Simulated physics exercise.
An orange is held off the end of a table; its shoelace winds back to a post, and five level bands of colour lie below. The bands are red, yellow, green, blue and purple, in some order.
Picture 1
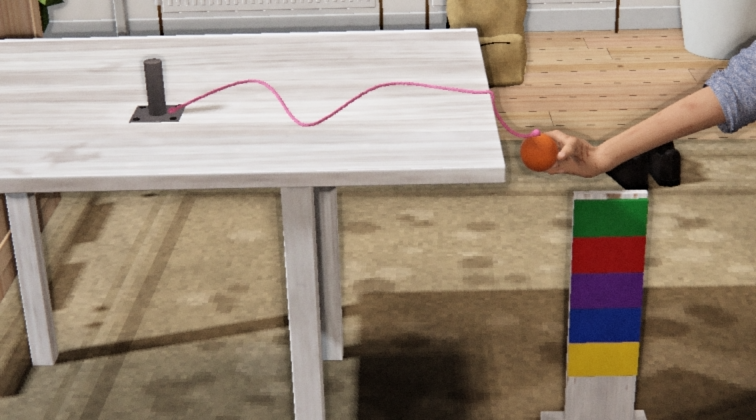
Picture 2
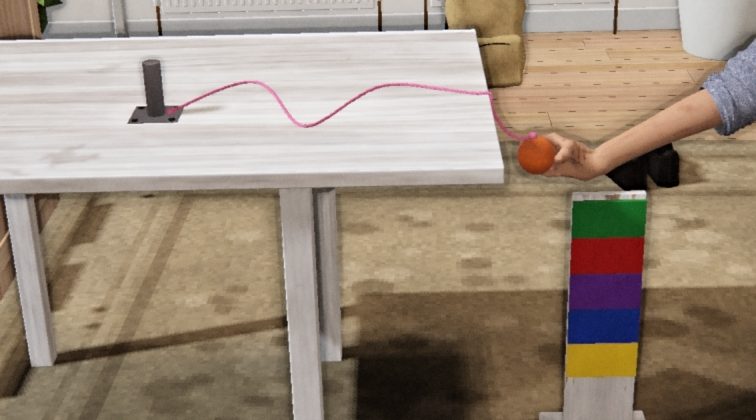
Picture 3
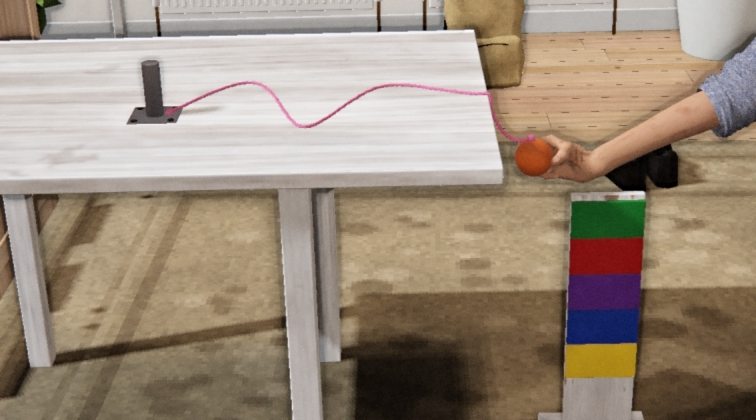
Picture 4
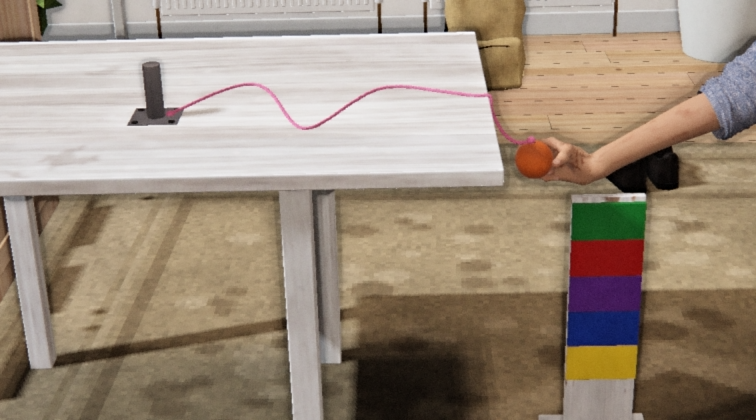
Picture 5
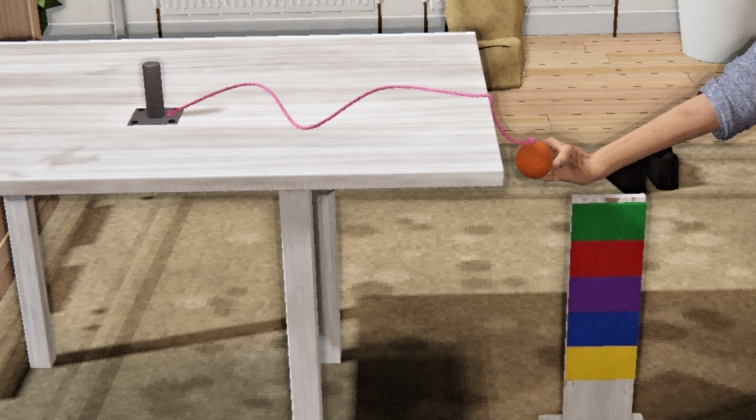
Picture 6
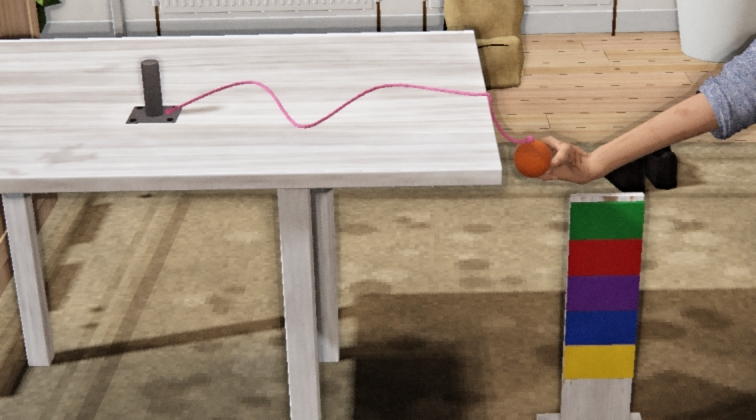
A hand reaching in from the right holds a small orange ball-like object just off the end of a whitewashed wooden table, seen from slightly above in a room with a patterned rug and wood floor. A pink cord winds back from it to a dark post at left, while an upright board below carries green, red, purple, blue and yellow bands. The hand and object shift very slightly left and down, then stay nearly still, the view barely wavering.
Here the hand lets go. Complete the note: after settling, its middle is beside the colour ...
... Yellow.
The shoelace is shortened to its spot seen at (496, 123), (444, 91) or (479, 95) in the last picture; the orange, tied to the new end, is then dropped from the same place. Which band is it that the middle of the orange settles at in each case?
Each try in turn: Blue; red; purple.
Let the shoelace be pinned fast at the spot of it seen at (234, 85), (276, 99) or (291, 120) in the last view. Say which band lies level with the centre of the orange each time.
First try blue, second purple, third red.
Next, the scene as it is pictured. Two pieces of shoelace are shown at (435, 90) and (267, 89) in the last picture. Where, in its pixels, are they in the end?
They go to (484, 232) and to (319, 104).
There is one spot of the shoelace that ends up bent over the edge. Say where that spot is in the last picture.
Position: Approx. (334, 113).
Soon after, orange near (455, 355); level with yellow.
Then, orange near (494, 351); level with yellow.
At rest, orange near (478, 357); level with yellow. At yellow.
